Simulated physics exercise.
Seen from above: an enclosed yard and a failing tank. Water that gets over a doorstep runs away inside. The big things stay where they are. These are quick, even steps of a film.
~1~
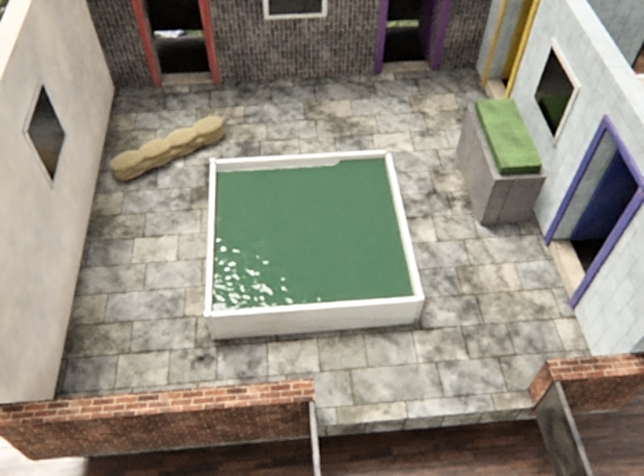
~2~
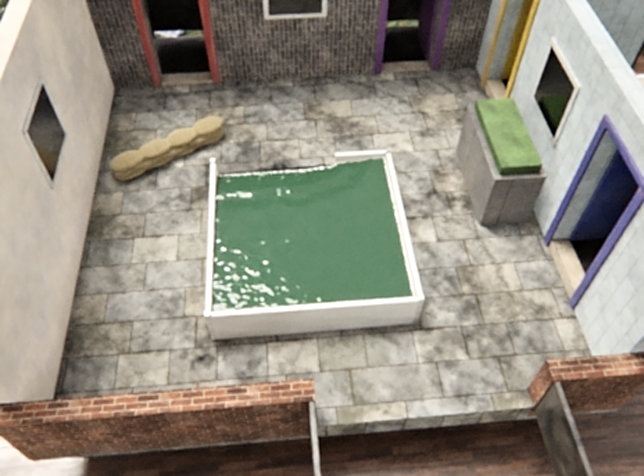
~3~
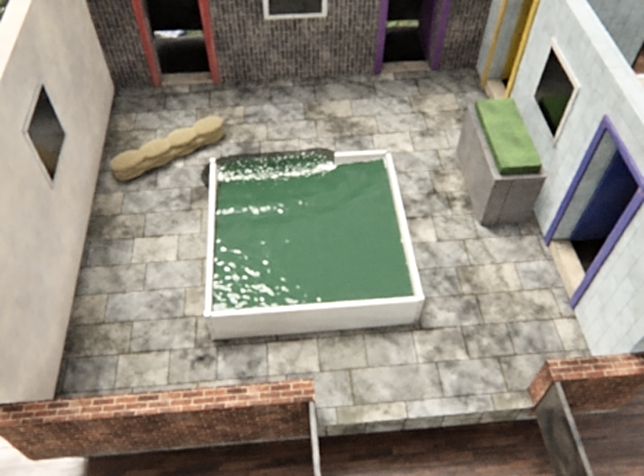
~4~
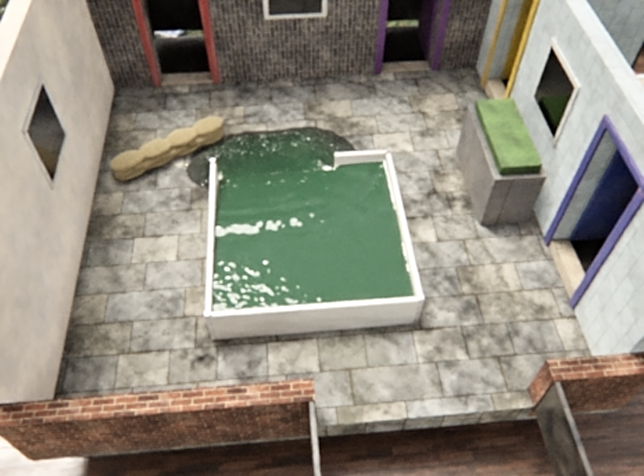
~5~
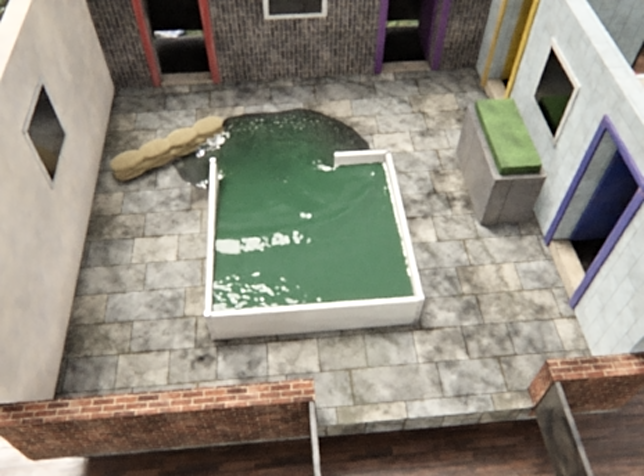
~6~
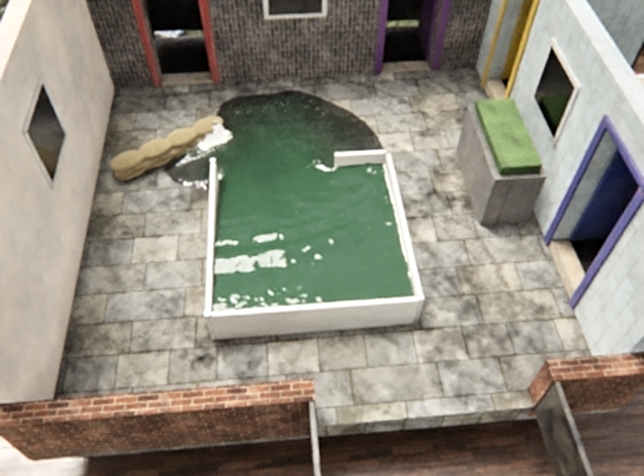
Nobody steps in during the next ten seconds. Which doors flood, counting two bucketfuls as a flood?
In the end: The yellow door stays under that; the blue door stays under that; the purple door takes more than that; the red door takes more than that.
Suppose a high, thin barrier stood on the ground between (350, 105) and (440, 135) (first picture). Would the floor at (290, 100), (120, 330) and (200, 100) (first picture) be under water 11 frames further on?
In turn: Flooded, not flooded, flooded.
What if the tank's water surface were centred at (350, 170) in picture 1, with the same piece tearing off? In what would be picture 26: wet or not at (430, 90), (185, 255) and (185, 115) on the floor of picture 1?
As listed: Covered, not flooded, wet.
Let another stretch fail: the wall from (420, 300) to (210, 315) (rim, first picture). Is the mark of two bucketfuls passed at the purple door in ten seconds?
My reading: The purple door keeps below it.
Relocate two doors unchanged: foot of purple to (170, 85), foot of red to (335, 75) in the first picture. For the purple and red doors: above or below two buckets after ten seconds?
My reading: Purple passes that mark, red goes over.
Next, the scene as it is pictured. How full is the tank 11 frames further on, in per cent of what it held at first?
About 58 per cent.
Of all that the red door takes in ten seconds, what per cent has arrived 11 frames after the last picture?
I make it 5 per cent.
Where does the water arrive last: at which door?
The blue door.
A moment on, water covers 20 % of the floor; the yellow door not reached, the blue door not reached, the purple door not reached, the red door wet at the sill, nothing in.
Next, water covers 30 % of the floor; the yellow door not reached, the blue door not reached, the purple door wet at the sill, nothing in, the red door under two buckets in.
Then, water covers 55 % of the floor; the yellow door wet at the sill, nothing in, the blue door not reached, the purple door under two buckets in, the red door over two buckets in.
Later, water covers 80 % of the floor; the yellow door wet at the sill, nothing in, the blue door wet at the sill, nothing in, the purple door over two buckets in, the red door over two buckets in.
In the end, water covers 95 % of the floor; the yellow door wet at the sill, nothing in, the blue door wet at the sill, nothing in, the purple door far over two buckets in, the red door far over two buckets in.
